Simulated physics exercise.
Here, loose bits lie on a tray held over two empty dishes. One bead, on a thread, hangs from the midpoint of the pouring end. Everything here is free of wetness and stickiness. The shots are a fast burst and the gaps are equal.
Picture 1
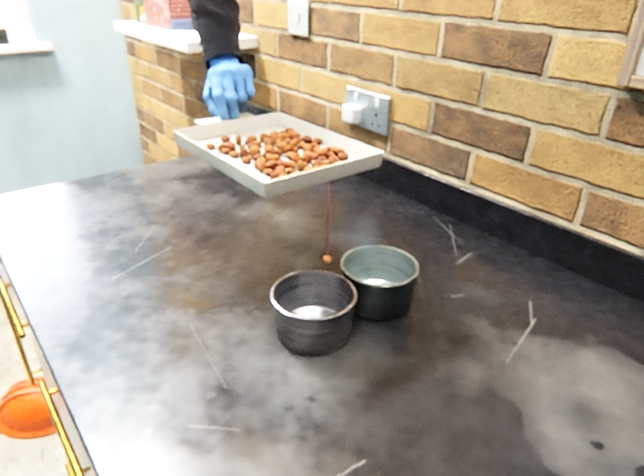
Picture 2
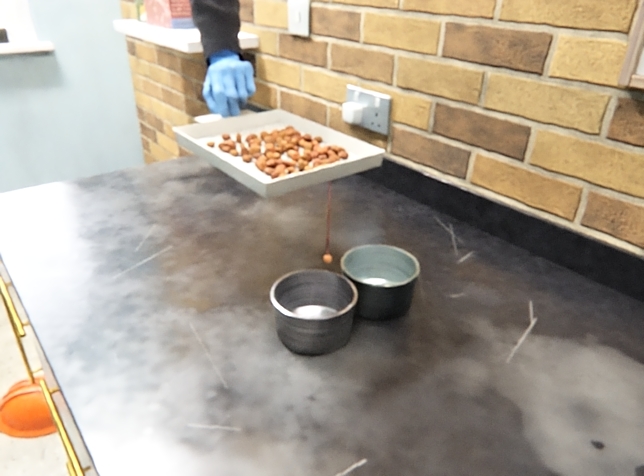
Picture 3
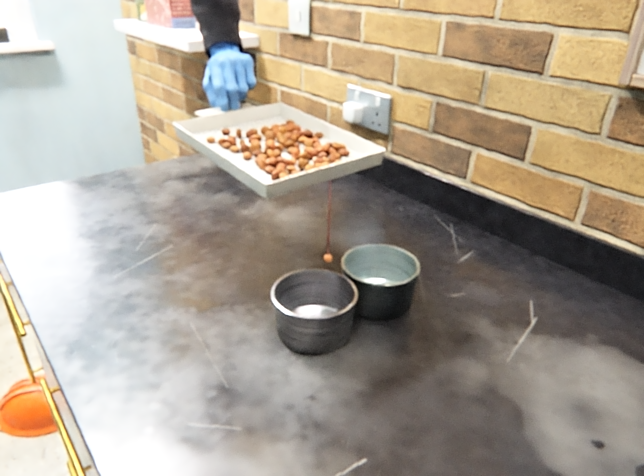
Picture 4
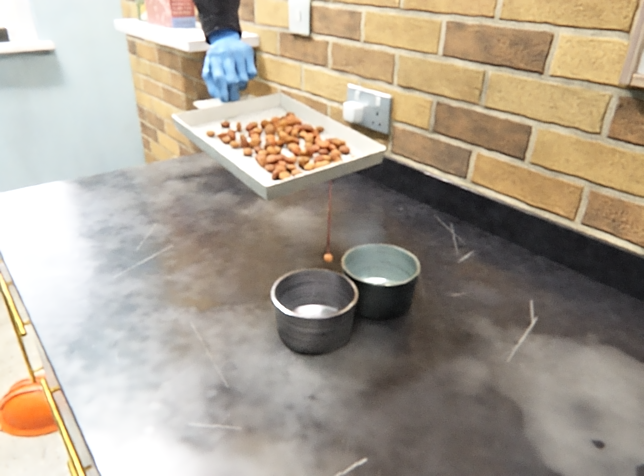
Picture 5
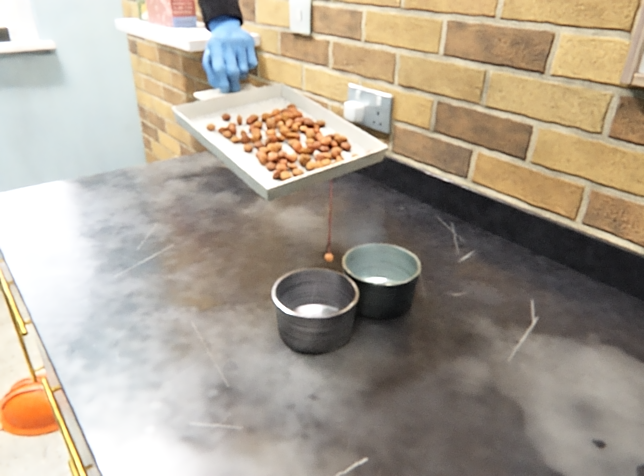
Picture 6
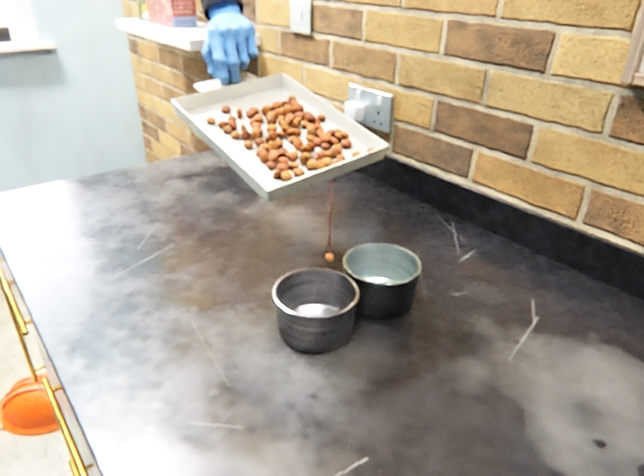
A blue-gloved hand in a dark sleeve is at the far end of a pale tray above a mottled dark worktop, seen from slightly above, beside a brick wall with white sockets. Reddish-brown pieces cover the tray, a small bead hangs beneath its near edge, and two dark dishes sit below. The tray's far end rises slowly and its near edge dips slightly leftward, while the dishes stay still.
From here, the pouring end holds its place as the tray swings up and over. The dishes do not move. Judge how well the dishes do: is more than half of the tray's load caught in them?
Yes, more than half is caught.
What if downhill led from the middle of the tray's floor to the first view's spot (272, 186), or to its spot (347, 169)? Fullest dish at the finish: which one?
Going by the two slopes in order, it's the left-side one and then the right-side one.
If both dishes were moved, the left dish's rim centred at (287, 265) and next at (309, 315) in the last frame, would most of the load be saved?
First under half, then over half.
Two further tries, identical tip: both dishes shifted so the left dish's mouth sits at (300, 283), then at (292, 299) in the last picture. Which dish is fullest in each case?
Result, try one: The dish at left; try two: The dish at left.
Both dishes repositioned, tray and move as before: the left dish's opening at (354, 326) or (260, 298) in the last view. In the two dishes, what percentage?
That makes 10 per cent, followed by 70 per cent.
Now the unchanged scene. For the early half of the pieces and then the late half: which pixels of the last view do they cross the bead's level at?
Close to (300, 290), then close to (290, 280).
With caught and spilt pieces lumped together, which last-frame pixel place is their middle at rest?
The centre settles at about (307, 328).
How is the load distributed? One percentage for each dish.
Left about 70, right about 0 in a hundred.
Soon after the last picture, tray tipped steeply; all on the tray.
A little later, tray tipped right over; about half on the tray; about a quarter in the left dish; a stray few outside both; about a quarter in the air.
Later still, tray tipped past a quarter turn; most in the left dish; about a quarter outside both.
At rest, tray tipped past a quarter turn; most in the left dish; none in the right dish; about a quarter outside both.
